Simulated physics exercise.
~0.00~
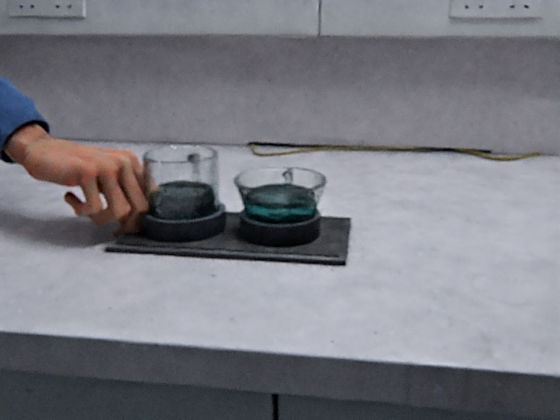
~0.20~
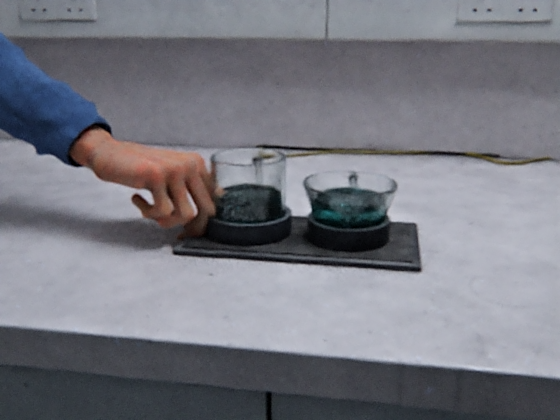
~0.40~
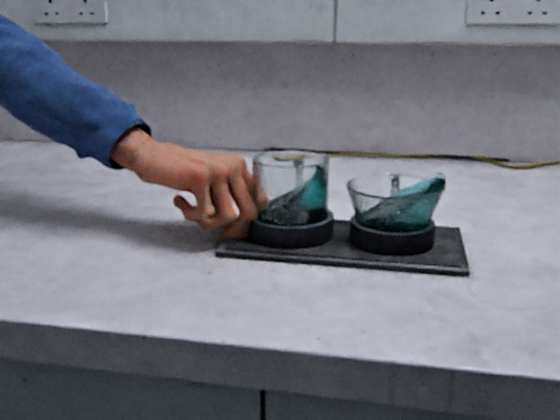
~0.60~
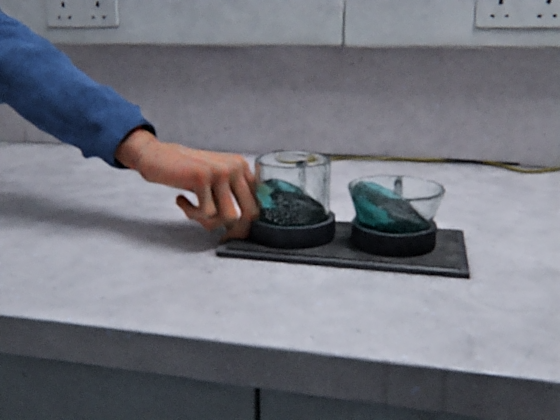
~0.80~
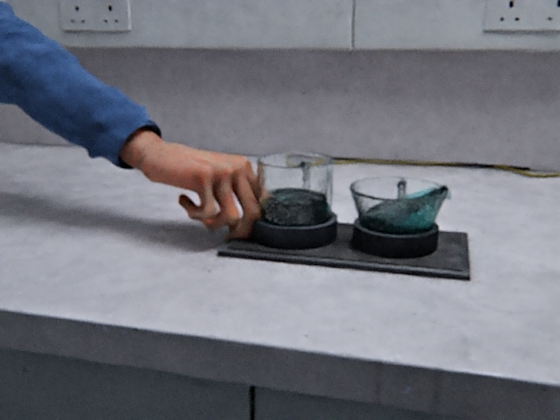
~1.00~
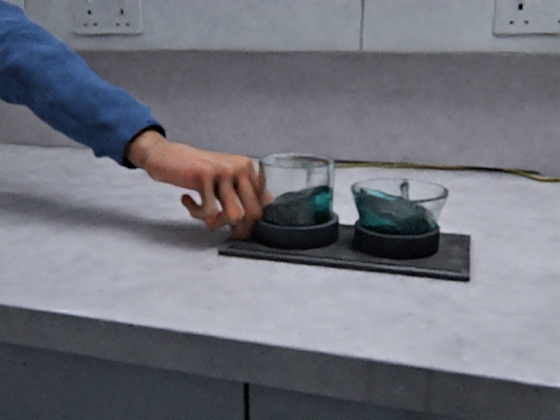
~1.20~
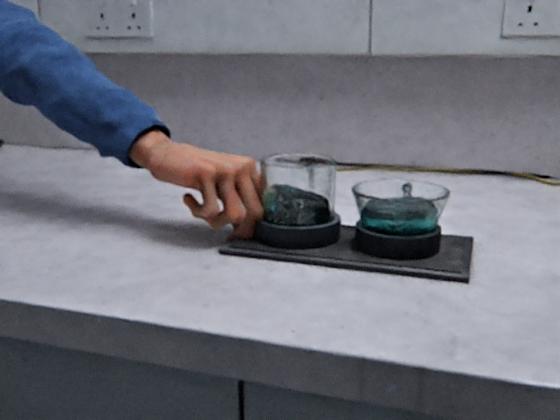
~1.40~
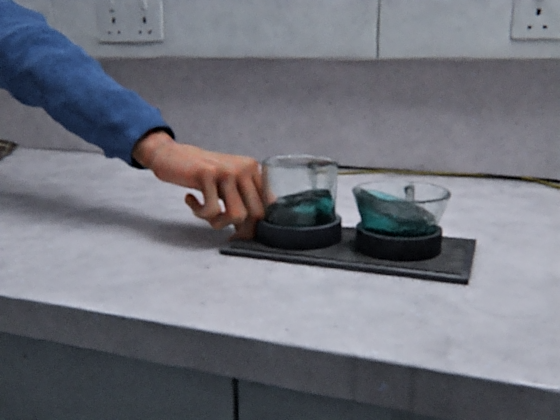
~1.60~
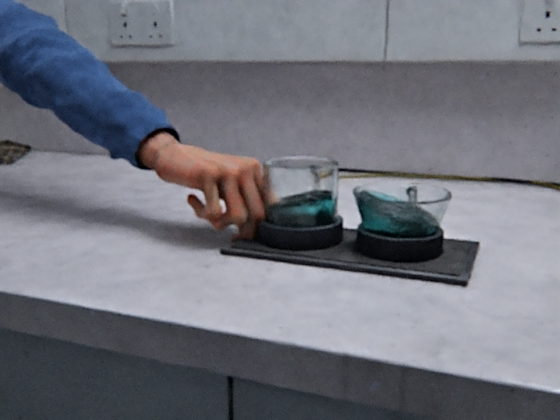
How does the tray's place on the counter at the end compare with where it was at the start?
The tray ends up farther to the right along the counter than where it began, after the hand moves it across and it comes to a stop.
